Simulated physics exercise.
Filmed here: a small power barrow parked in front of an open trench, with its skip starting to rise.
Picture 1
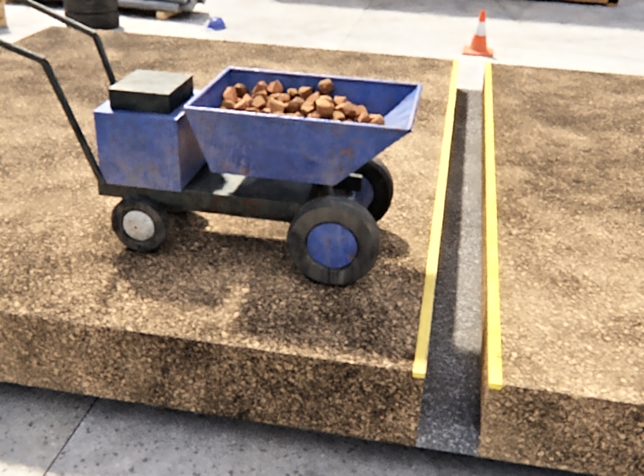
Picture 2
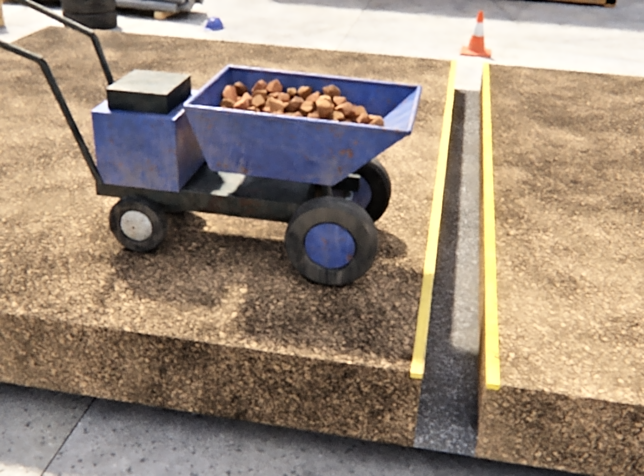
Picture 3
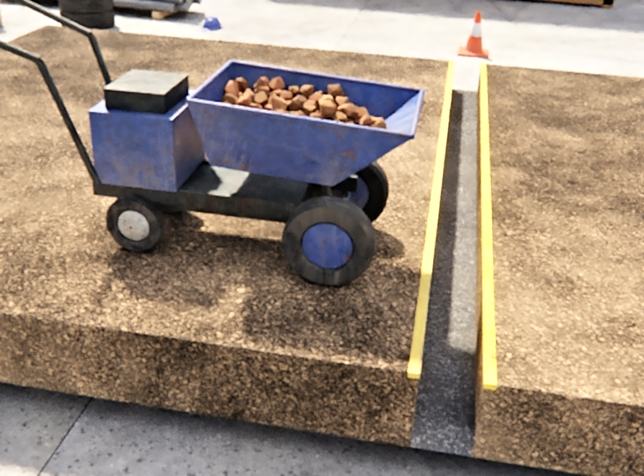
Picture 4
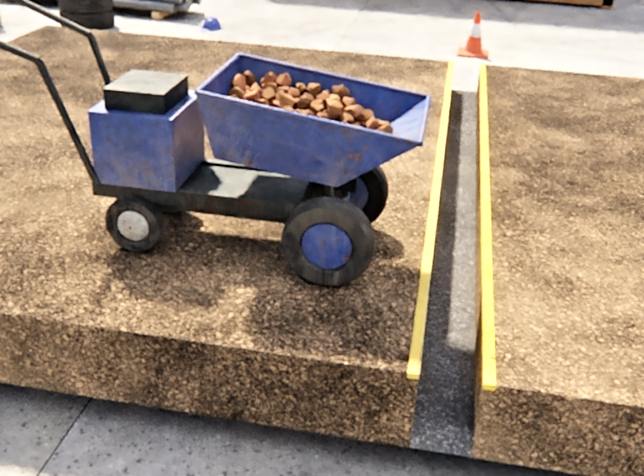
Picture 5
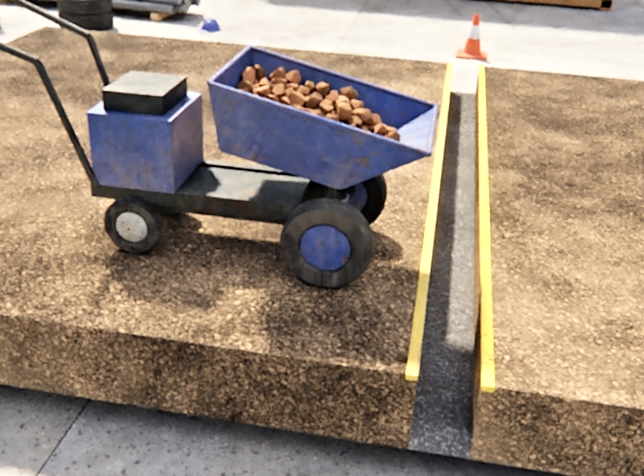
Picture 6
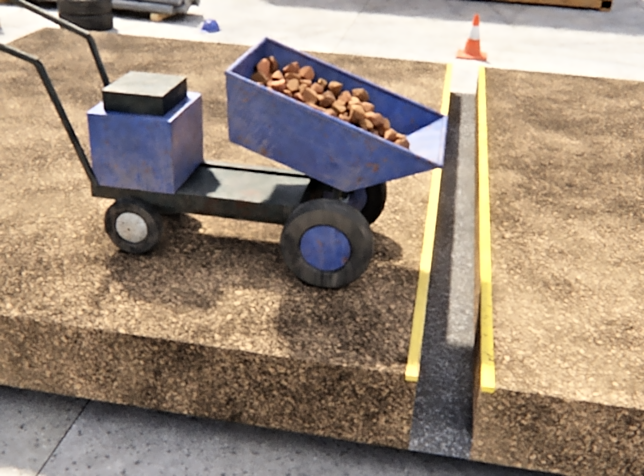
A blue skip heaped with reddish-brown clods tilts gradually on a small four-wheeled barrow, its back end rising and its lip dipping to the right, while the clods stay piled inside. The barrow, with dark handles at left, stands on brown gritty ground beside a narrow, yellow-edged trench, an orange-and-white cone beyond. Seen from above and to the side in a sunlit paved yard, the view shifts very slightly at first.
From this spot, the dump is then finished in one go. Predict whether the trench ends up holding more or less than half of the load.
The share in the trench is below half.
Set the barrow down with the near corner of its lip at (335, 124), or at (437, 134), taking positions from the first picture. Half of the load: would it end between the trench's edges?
The bulk / a minority.
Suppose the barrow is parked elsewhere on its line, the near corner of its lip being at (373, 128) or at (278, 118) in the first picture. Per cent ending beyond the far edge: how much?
The first spot gives roughly 20 %; the second gives roughly 0 %.
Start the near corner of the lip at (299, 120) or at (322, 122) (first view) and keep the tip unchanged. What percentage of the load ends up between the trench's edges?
40 % and 50 %.
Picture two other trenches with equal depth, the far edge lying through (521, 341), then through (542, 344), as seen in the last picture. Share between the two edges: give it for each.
80 and 100 percent.
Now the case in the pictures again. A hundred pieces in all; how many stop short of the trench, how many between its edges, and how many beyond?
Short 0 %, between 25 %, beyond 55 %.
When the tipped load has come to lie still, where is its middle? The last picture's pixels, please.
At about (516, 268), give or take.
Soon after the last picture, skip tipped steeply; all in the skip.
A little later, skip tipped right over; about half in the skip; a small part in or heaped over the trench; about a third beyond it; a stray few falling.
Later still, skip tipped right over; about a quarter in the skip; about a quarter in or heaped over the trench; about half beyond it.
At rest, skip tipped right over; about a quarter in the skip; about a quarter in or heaped over the trench; about half beyond it.
